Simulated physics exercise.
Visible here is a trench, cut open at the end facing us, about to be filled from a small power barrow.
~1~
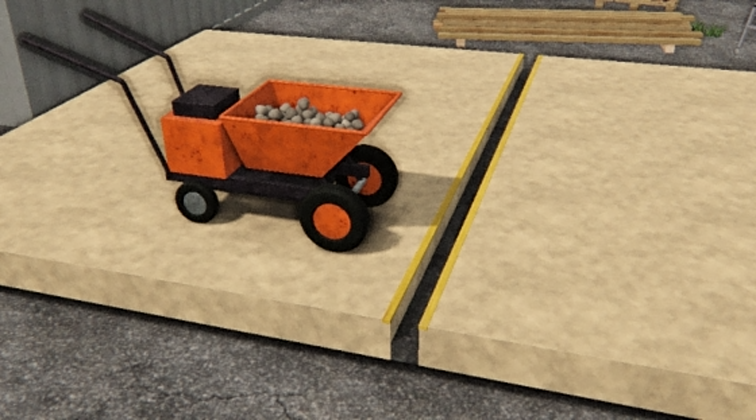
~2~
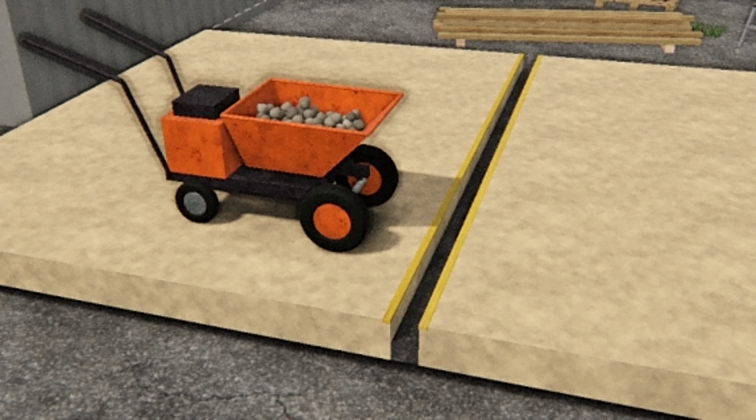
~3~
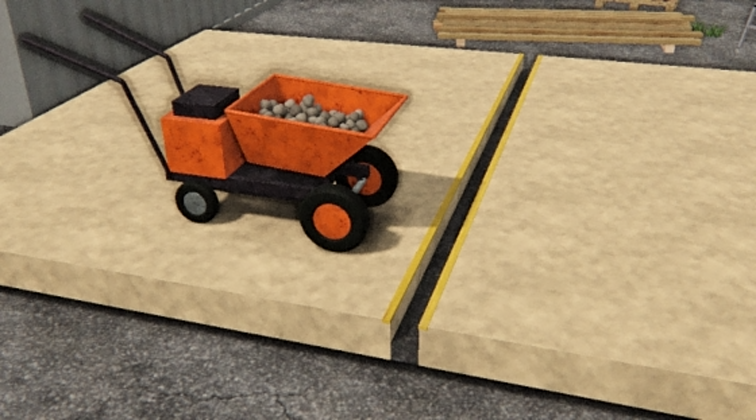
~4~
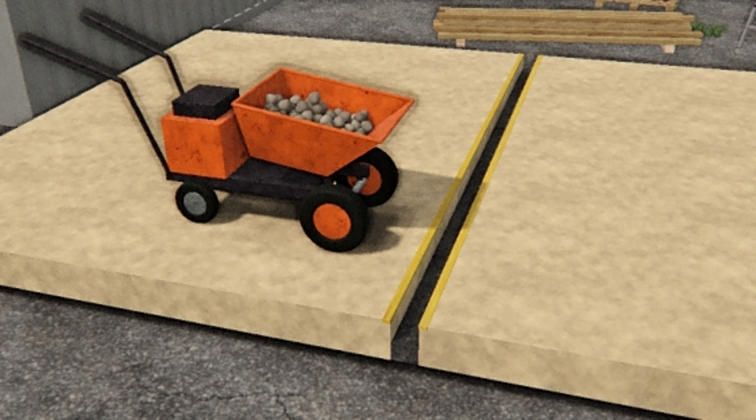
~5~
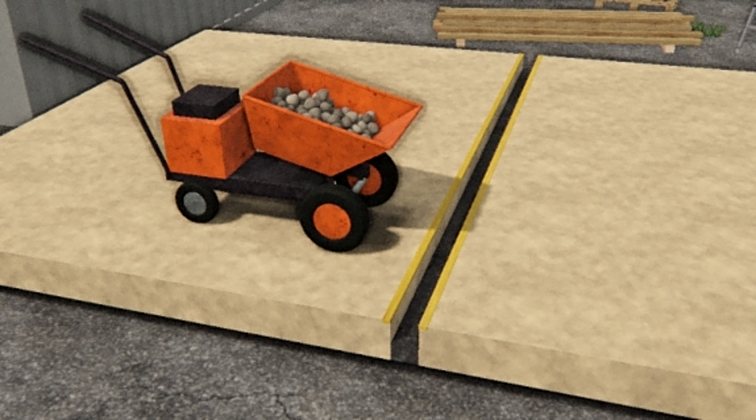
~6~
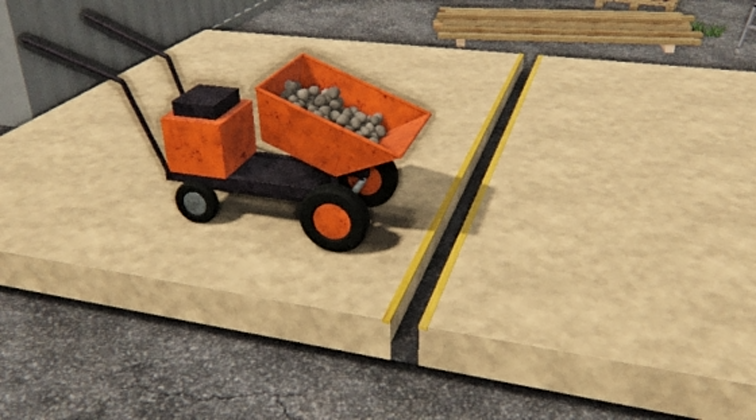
An orange power barrow with black handles, its skip holding grey river pebbles, stands on a pale, sandy-coloured slab in a paved yard, seen from slightly above. To its right, a narrow dark trench edged with yellow lines, open at the near end, divides the surface, with timber stacked behind. The skip starts level, then steadily tilts forward to the right, while the wheels and camera stay still.
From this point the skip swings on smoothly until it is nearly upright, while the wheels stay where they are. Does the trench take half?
Short of half.
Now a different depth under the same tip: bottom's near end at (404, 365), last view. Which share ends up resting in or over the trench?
Around 10 percent.
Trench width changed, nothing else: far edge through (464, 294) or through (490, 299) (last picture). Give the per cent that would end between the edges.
Lab note: Try one 60 per cent, try two 100 per cent.
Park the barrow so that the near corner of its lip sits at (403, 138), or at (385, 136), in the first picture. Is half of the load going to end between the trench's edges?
One after the other: The lesser share and the lesser share.
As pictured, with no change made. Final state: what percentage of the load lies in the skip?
25 %, about.
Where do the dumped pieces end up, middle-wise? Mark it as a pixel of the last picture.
About pixel (487, 241).
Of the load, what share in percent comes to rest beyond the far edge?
That share is about 60 percent.
Soon after the last picture, skip tipped steeply; all in the skip.
A little later, skip tipped right over; about two thirds in the skip; a stray few in or heaped over the trench; about a quarter beyond it.
Later still, skip tipped right over; about a quarter in the skip; a small part in or heaped over the trench; about two thirds beyond it.
At rest, skip tipped right over; about a quarter in the skip; a small part in or heaped over the trench; about two thirds beyond it.
